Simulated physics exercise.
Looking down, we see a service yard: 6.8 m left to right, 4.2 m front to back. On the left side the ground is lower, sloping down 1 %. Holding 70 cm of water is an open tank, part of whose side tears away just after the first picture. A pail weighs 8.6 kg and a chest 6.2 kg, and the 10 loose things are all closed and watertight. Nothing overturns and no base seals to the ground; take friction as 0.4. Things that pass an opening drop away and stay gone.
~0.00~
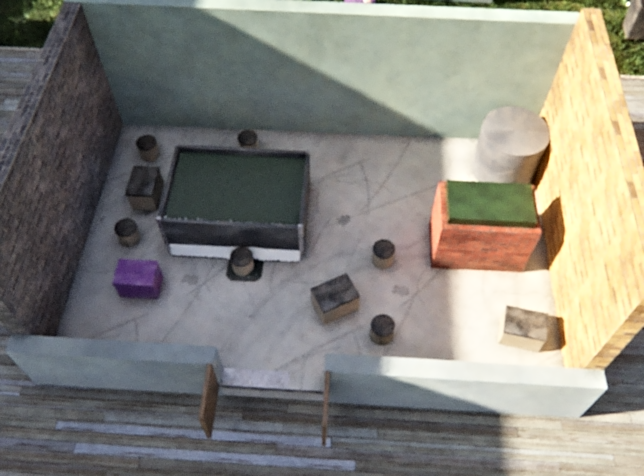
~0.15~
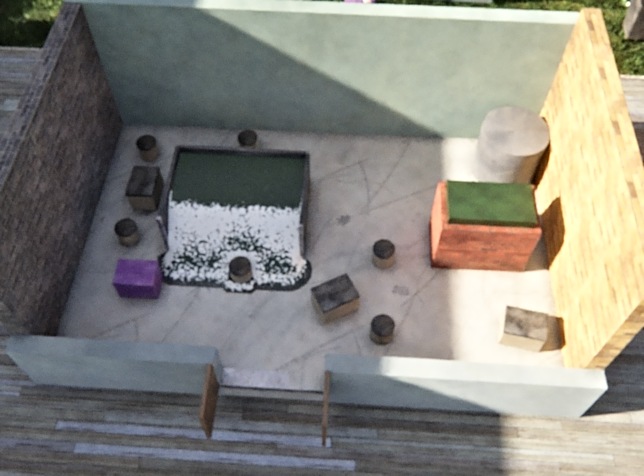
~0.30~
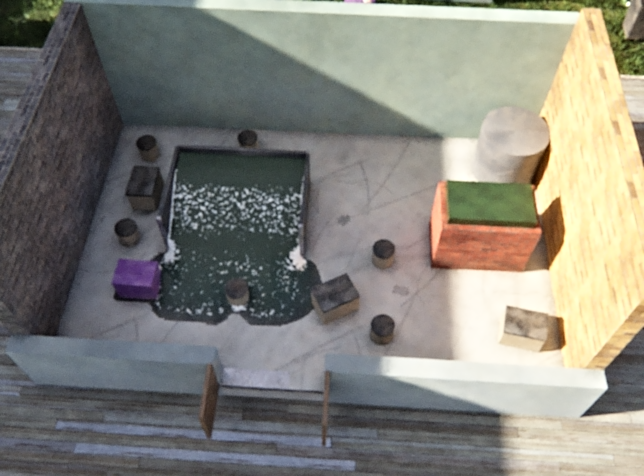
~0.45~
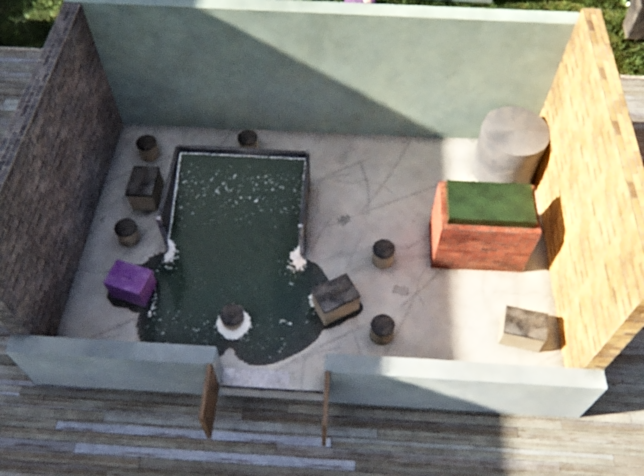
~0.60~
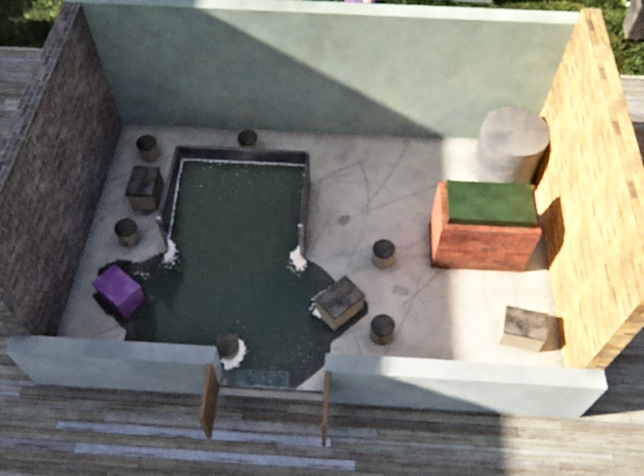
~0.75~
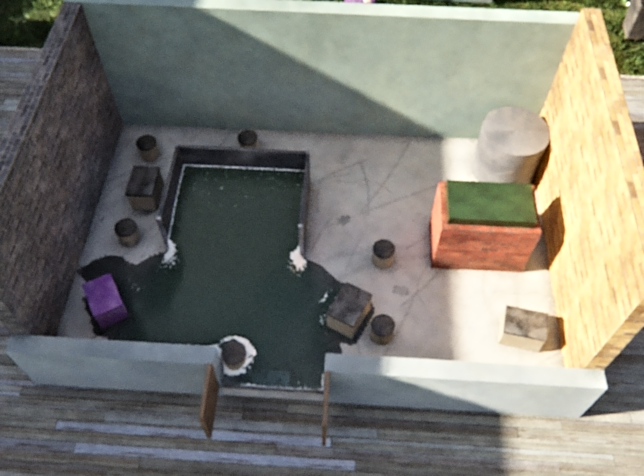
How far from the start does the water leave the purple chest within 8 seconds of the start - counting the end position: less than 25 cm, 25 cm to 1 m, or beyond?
It moves a long way.
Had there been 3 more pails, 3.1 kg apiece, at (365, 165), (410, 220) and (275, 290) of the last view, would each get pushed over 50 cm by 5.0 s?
Order as asked - not as far, not as far, farther.
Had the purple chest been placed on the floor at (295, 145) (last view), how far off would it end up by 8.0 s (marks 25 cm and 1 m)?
By that time it is swept a long way.
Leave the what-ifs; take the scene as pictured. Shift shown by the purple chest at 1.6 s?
Some 100 cm from the start.
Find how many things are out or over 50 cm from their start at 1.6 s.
2.
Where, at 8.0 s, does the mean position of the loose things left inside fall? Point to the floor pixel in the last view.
They average out to somewhere around (330, 213).
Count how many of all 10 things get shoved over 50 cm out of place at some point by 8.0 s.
Answer: 8.
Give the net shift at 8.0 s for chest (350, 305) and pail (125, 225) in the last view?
Respectively: 60 cm / 250 cm.
After 1.6 s the purple chest is near (64, 293), 0.9 m from its start, afloat; 1 of 10 are out; 1 afloat.
After 3.6 s the purple chest is near (160, 168), 1.8 m from its start, afloat; 1 of 10 are out; 3 afloat.
After 5.6 s the purple chest is near (192, 142), 2.4 m from its start, afloat; 1 of 10 are out; 3 afloat.
After 8.0 s the purple chest is near (222, 147), 2.4 m from its start, afloat; 1 of 10 are out; 2 afloat.
